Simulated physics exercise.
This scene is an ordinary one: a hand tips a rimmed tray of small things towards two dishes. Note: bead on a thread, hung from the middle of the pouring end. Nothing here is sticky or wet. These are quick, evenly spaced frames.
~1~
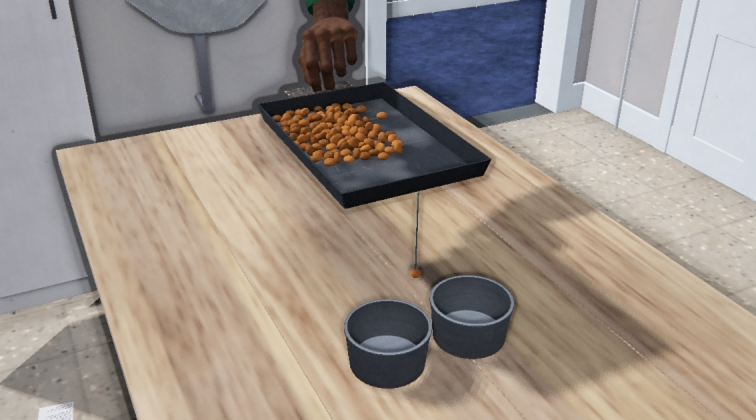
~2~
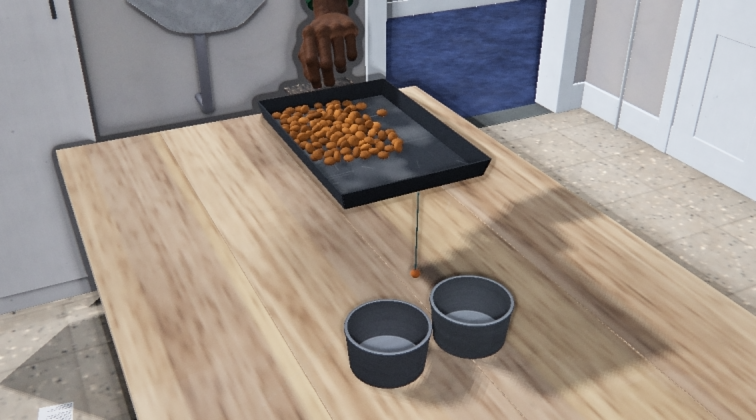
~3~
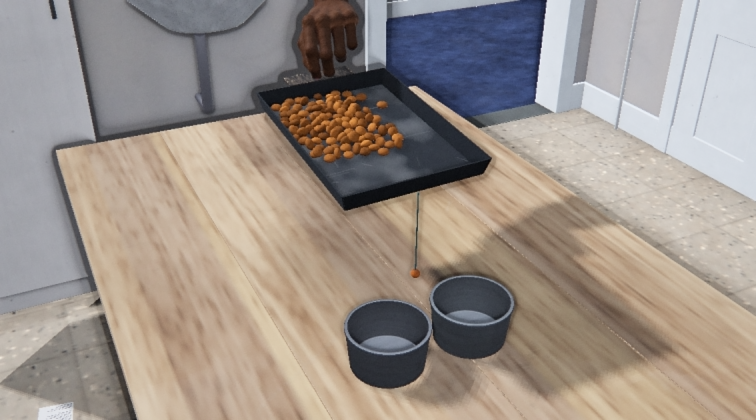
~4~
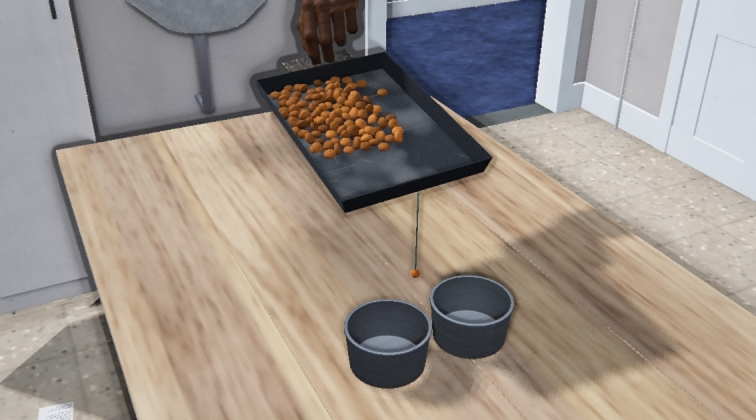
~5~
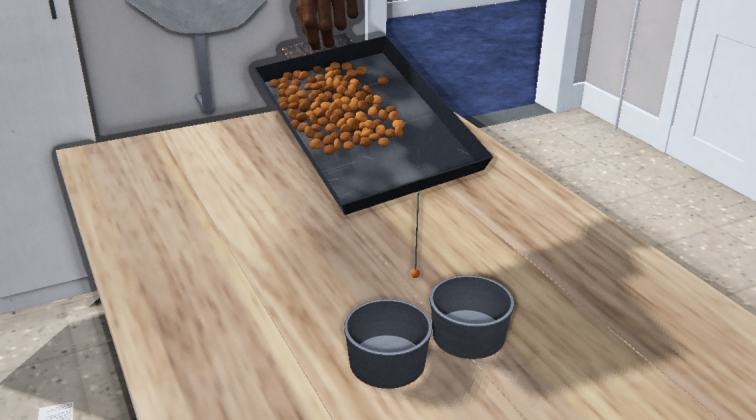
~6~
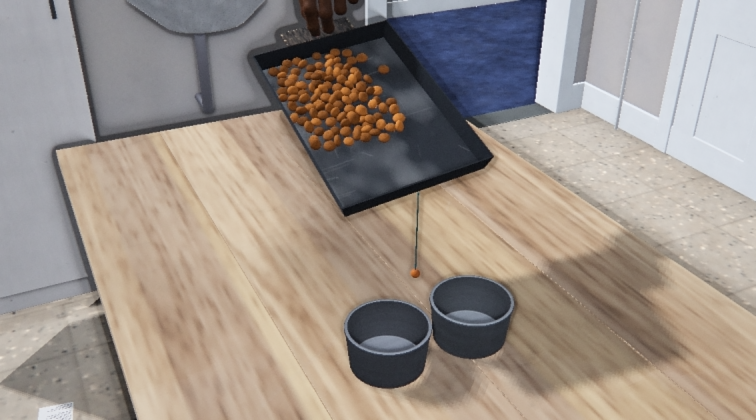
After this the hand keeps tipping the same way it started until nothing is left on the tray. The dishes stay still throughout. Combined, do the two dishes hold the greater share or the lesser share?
The dishes will catch most of the load.
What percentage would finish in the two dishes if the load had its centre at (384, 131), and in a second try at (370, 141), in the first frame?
It's 60 percent the first time and 70 percent the second.
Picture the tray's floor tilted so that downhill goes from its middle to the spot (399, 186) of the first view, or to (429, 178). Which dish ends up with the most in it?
The first try favours the left of the two, the second the right of the two.
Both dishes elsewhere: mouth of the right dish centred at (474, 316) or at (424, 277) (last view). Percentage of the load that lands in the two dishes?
In order: 40 percent and 30 percent.
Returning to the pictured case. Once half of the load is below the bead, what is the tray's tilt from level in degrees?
About 85 degrees.
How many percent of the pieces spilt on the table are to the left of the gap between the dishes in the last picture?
Roughly 90 percent.
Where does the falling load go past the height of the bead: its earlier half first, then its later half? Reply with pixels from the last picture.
I'd put it at roughly (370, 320), and after that at roughly (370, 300).
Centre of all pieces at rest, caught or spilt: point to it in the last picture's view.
Close to (379, 357), more or less.
Soon after the last picture, tray tipped steeply; most on the tray; a stray few in the left dish; about a quarter in the air.
A little later, tray tipped past a quarter turn; a small part on the tray; about half in the left dish; a stray few in the right dish; about a quarter outside both; a small part in the air.
Later still, tray tipped past a quarter turn; about two thirds in the left dish; a stray few in the right dish; about a third outside both.
At rest, tray tipped past a quarter turn; about two thirds in the left dish; a stray few in the right dish; about a third outside both.
